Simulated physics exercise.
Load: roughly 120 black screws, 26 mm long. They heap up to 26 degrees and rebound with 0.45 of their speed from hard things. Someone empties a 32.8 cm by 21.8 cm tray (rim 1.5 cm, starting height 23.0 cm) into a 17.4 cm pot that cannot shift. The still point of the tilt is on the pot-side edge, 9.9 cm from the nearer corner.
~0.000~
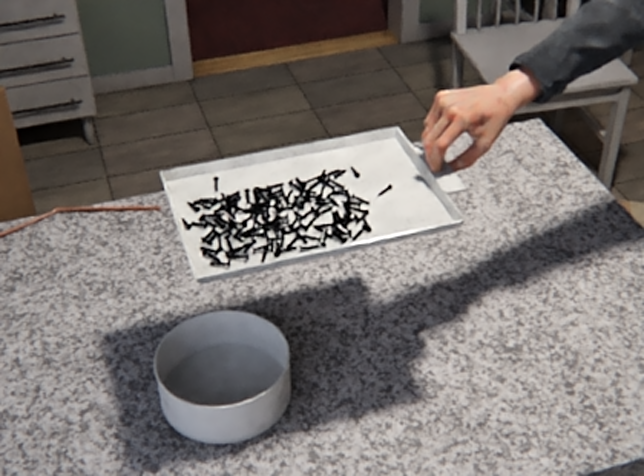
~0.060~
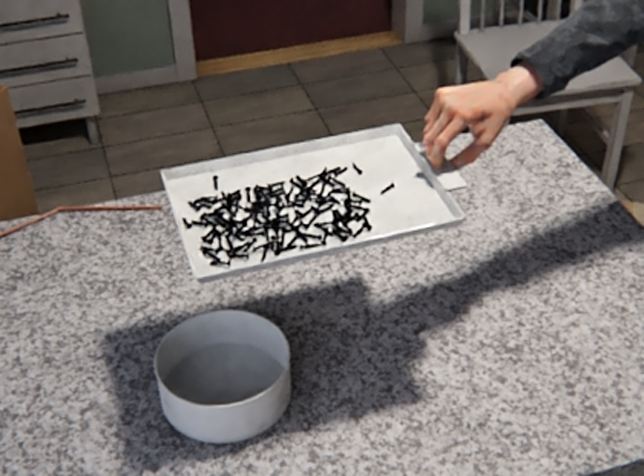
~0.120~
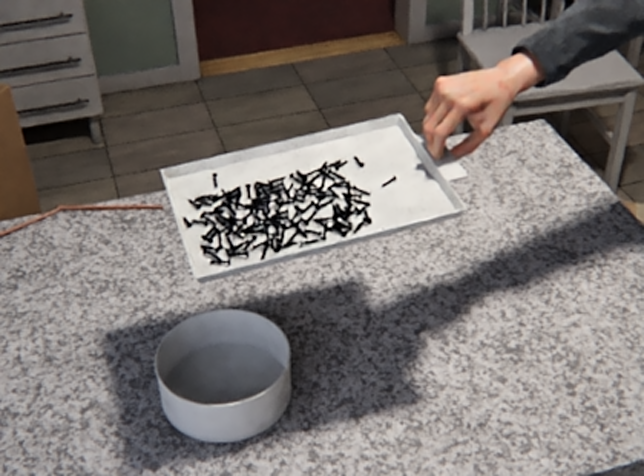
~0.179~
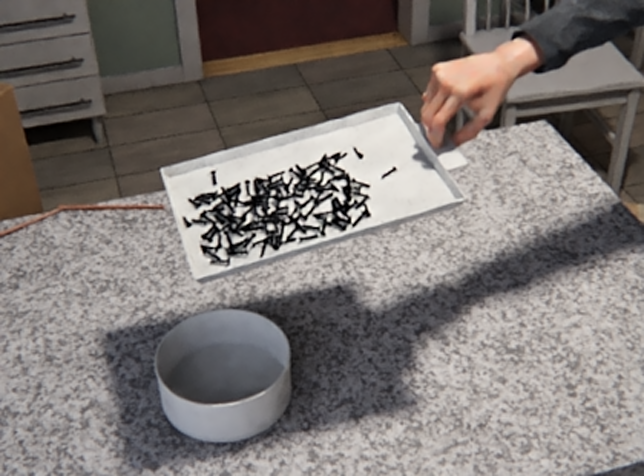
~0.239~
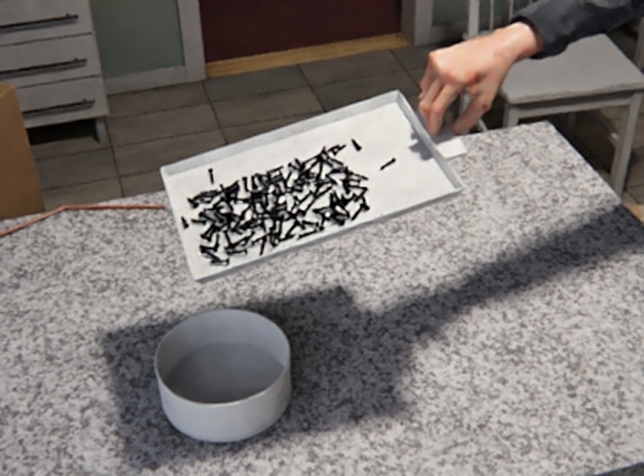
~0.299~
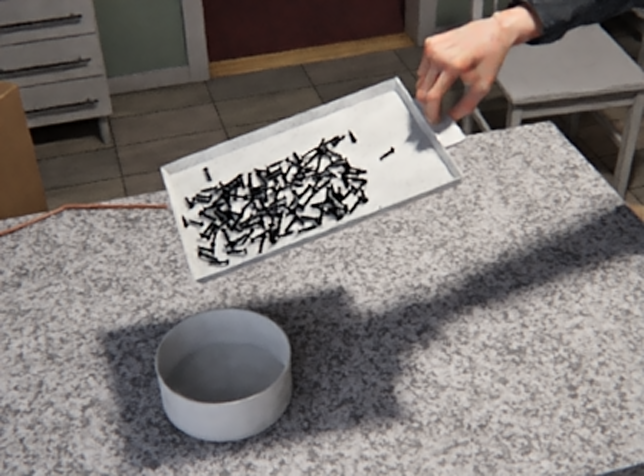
Hand gradually raising the right end of a white tray of scattered black screws above a speckled counter with a pale pot.
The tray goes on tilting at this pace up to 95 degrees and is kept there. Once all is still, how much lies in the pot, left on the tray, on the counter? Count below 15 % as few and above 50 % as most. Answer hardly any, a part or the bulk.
Pot the bulk, tray hardly any, counter a part.
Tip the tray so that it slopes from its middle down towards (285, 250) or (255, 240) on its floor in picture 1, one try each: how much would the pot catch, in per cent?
Some 95 and 95 per cent.
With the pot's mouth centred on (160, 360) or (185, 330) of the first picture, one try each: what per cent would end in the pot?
Some 90 and 75 per cent.
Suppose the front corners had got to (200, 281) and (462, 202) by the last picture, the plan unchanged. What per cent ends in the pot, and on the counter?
Pot 100, counter 0.
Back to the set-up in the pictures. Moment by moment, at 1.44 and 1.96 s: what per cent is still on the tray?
About 50, 0.
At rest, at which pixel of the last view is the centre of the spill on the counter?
Around (144, 360).
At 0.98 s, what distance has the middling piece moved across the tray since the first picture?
About 11 cm.
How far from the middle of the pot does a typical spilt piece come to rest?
Some 14 cm.
After 0.98 s, tilt 52 degrees; the tray holds 90 %, the pot 0 %.
After 1.44 s, tilt 77 degrees; the tray holds 50 %, the pot 35 %.
After 1.96 s, tilt 95 degrees; the tray holds 0 %, the pot 70 %.
At rest (2.8 s), pot 70 %, tray 0 %, counter 30 %.
